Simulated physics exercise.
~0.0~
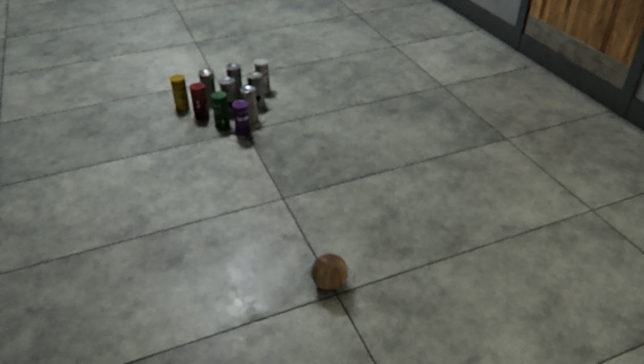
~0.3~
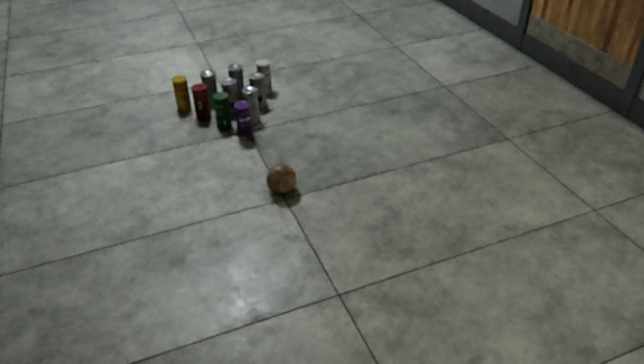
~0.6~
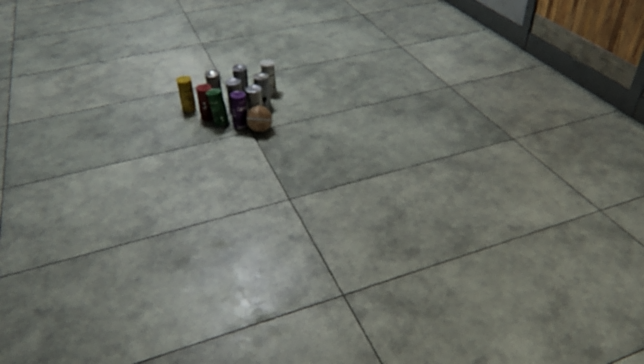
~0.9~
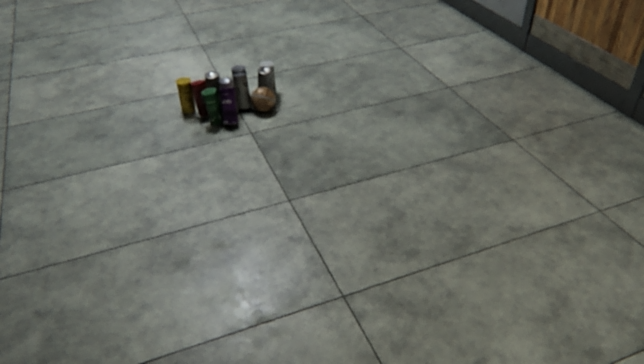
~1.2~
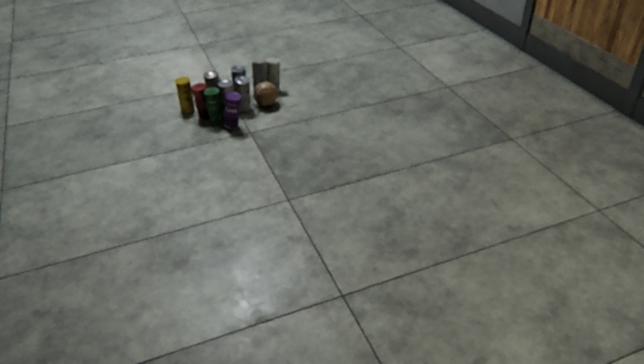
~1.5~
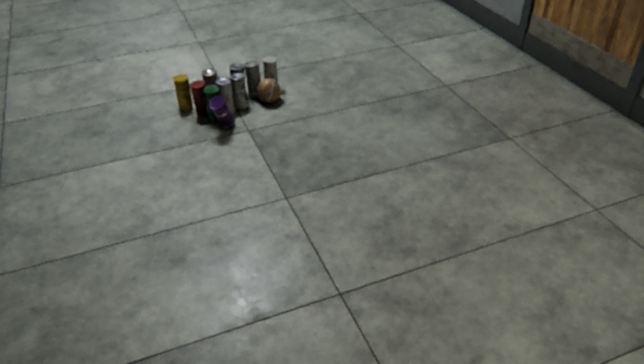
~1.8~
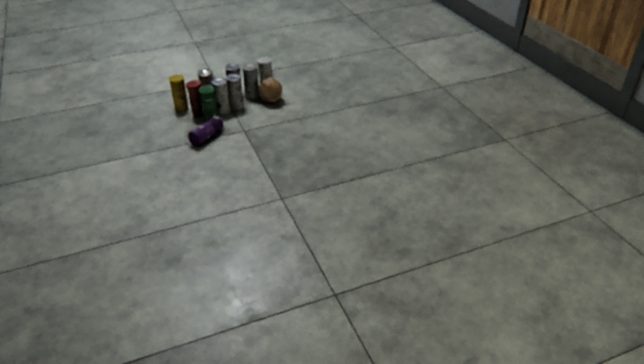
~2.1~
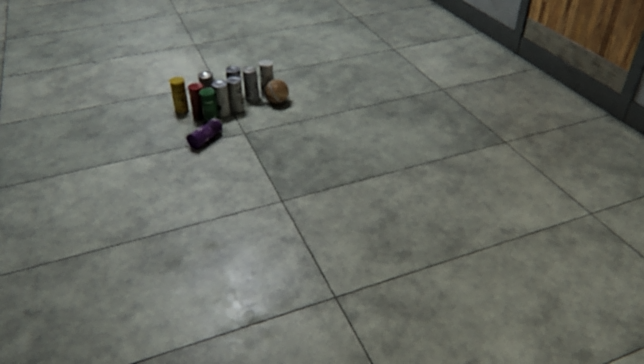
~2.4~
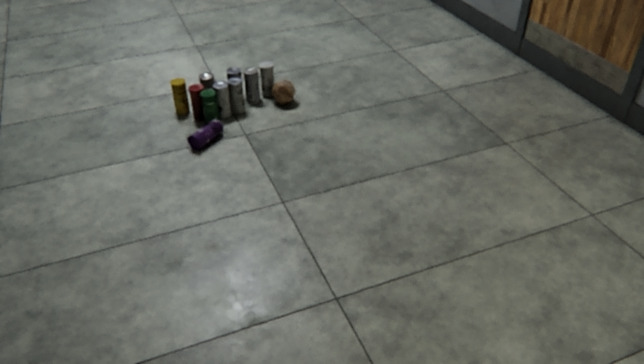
We see a wooden ball roll across a grey tiled floor into a cluster of upright canisters, jostling several. The purple canister leans, then topples onto its side in front of the group, while the others stay standing and the ball rolls slowly away to the right.
